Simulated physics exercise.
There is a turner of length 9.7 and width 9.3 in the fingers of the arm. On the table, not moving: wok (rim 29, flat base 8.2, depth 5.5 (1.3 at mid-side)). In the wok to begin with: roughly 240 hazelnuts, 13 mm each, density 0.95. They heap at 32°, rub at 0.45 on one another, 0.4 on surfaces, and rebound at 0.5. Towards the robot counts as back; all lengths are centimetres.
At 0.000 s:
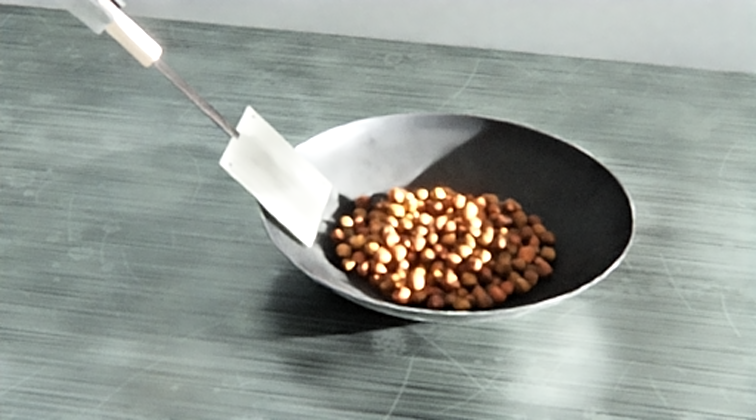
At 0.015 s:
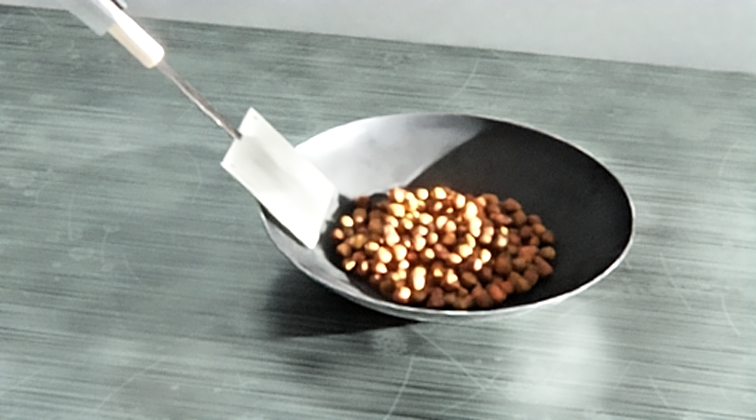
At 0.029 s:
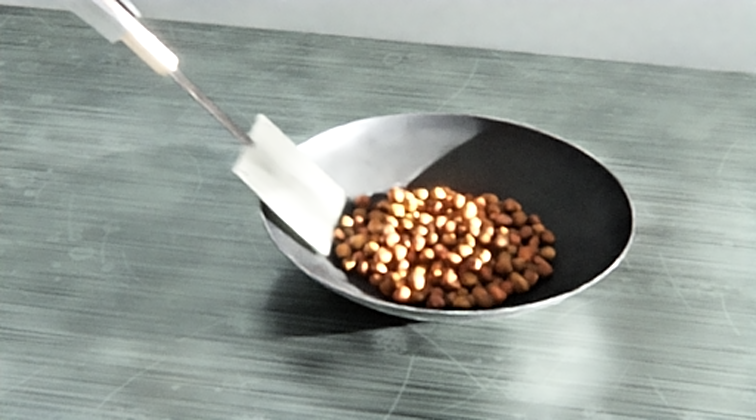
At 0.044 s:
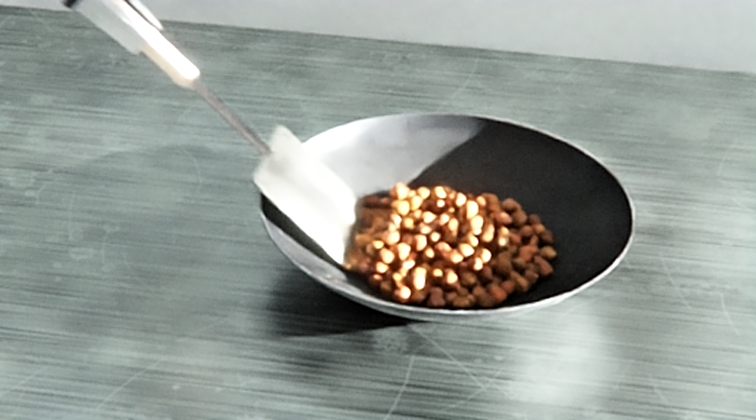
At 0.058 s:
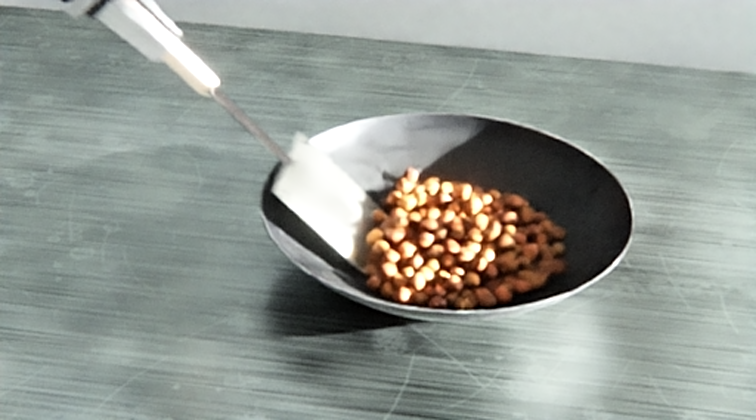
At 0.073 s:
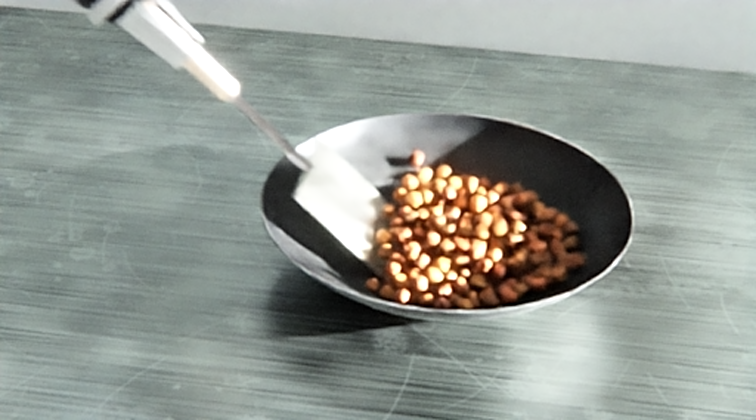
At first, a pale turner held from the upper left rests at the left side of a dark wok, beside a heap of brown hazelnuts on a streaked grey-green table. It then slides rightward into the nuts, pushing the heap to the right and bunching it higher while the wok stays still.
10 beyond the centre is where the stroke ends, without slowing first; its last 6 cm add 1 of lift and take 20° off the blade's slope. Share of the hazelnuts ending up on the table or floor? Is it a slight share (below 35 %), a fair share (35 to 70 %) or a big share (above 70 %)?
It is a fair share.
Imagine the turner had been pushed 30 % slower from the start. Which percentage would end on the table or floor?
25 per cent, roughly.
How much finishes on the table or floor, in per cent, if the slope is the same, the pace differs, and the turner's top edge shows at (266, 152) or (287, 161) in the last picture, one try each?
15 % and 25 %.
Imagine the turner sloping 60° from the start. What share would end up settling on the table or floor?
It would come to roughly 50 percent.
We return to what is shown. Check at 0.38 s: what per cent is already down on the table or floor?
35 %.
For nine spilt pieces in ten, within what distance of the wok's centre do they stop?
Around 50 centimetres from the centre.
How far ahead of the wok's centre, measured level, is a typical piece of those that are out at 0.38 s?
The distance is about 22 cm.
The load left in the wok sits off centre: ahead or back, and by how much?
Offset forward: Around 4.0 cm.
After 0.12 s, sloping 44°, highest piece 6 above the table; 243 in the wok.
After 0.16 s, sloping 39°, highest piece 7 above the table; 240 in the wok, 3 on the blade or in flight.
After 0.38 s, sloping 24°, highest piece 9 above the table; 128 in the wok, 82 on the table or floor, 33 on the blade or in flight.
After 1.43 s, sloping 24°, highest piece 5 above the table; 126 in the wok, 117 on the table or floor.
In the end, 126 in the wok, 117 on the table or floor. That is 48 % on the table or floor.
